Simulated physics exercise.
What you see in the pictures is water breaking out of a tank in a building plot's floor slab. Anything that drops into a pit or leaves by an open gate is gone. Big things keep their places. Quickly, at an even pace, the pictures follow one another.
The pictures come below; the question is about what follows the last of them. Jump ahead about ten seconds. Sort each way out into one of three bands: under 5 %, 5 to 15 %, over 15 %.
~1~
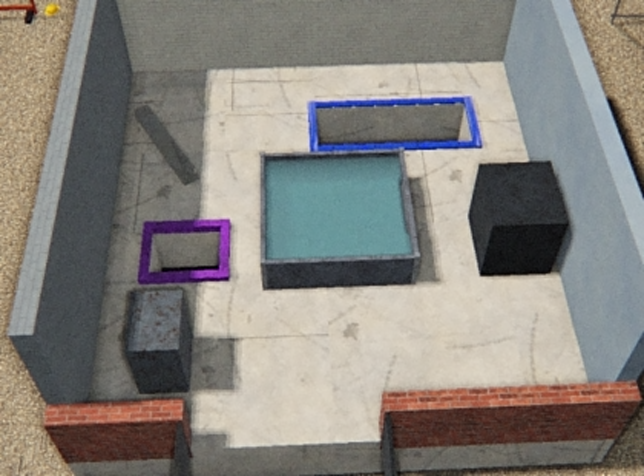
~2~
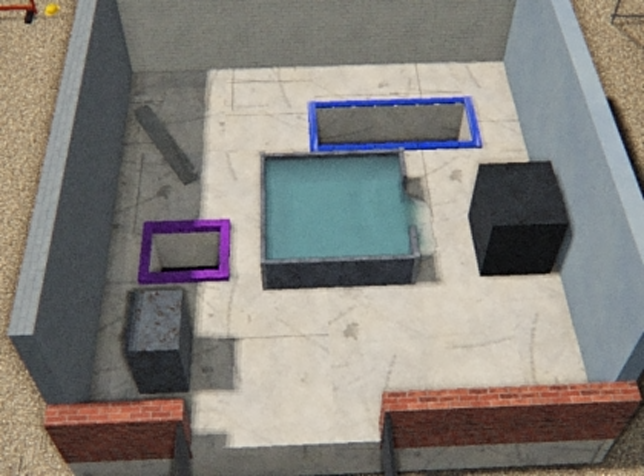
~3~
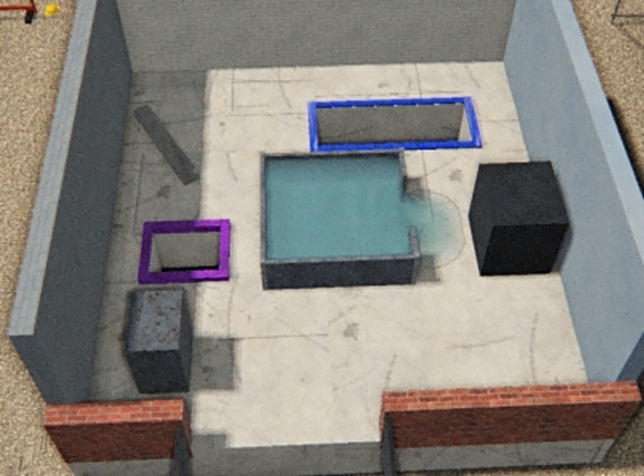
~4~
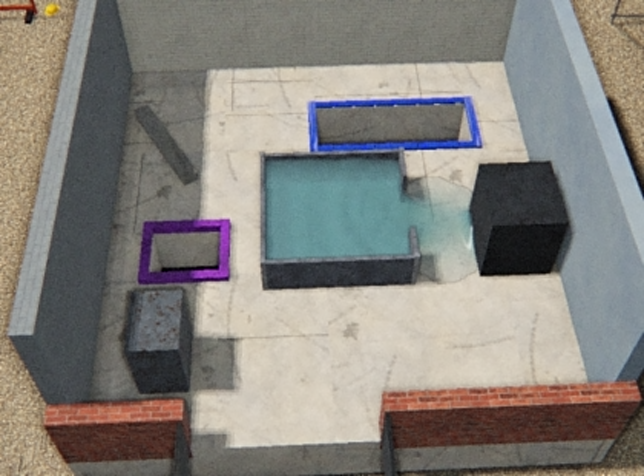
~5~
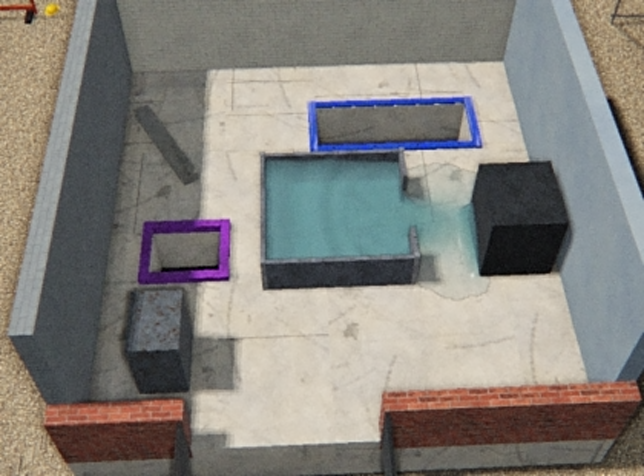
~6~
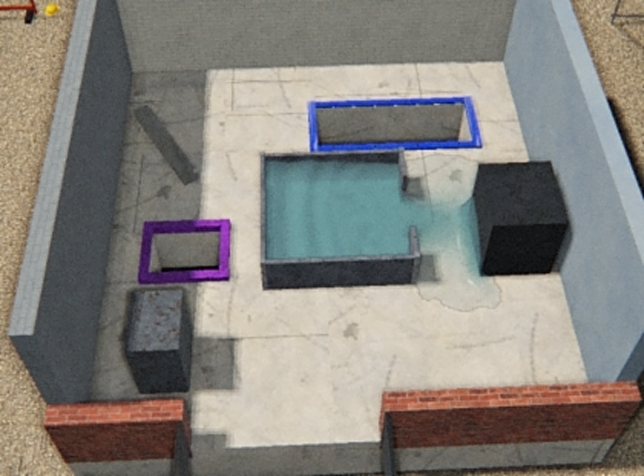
Sorted: Gate - 5 to 15 %; purple pit - under 5 %; blue pit - 5 to 15 %.
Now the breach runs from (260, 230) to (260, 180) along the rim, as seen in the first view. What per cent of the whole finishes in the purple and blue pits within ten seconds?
Purple about 25 %, blue about 0 %.
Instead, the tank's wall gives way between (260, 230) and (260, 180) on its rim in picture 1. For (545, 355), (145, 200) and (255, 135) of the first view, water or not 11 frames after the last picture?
Spot by spot: Unaffected, then soaked through, then unaffected.
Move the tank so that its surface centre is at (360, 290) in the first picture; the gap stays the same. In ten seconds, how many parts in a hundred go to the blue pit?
I'd put the blue pit at 0 per cent of the whole.
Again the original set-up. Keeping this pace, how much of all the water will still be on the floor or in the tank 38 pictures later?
90 %.
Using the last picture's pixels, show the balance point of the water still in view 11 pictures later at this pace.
Estimate: (389, 230).
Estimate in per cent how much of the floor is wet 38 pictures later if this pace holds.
65 %.
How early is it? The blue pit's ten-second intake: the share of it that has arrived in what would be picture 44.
Some 75 per cent.
A moment on, water covers 20 % of the floor; the gate 0 %, the purple pit 0 %, the blue pit 0 %.
Next, water covers 30 % of the floor; the gate 0 %, the purple pit 0 %, the blue pit 1 %.
Then, water covers 40 % of the floor; the gate 1 %, the purple pit 0 %, the blue pit 3 %.
Later, water covers 65 % of the floor; the gate 4 %, the purple pit 0 %, the blue pit 6 %.
In the end, water covers 85 % of the floor; the gate 10 %, the purple pit 0 %, the blue pit 8 %.
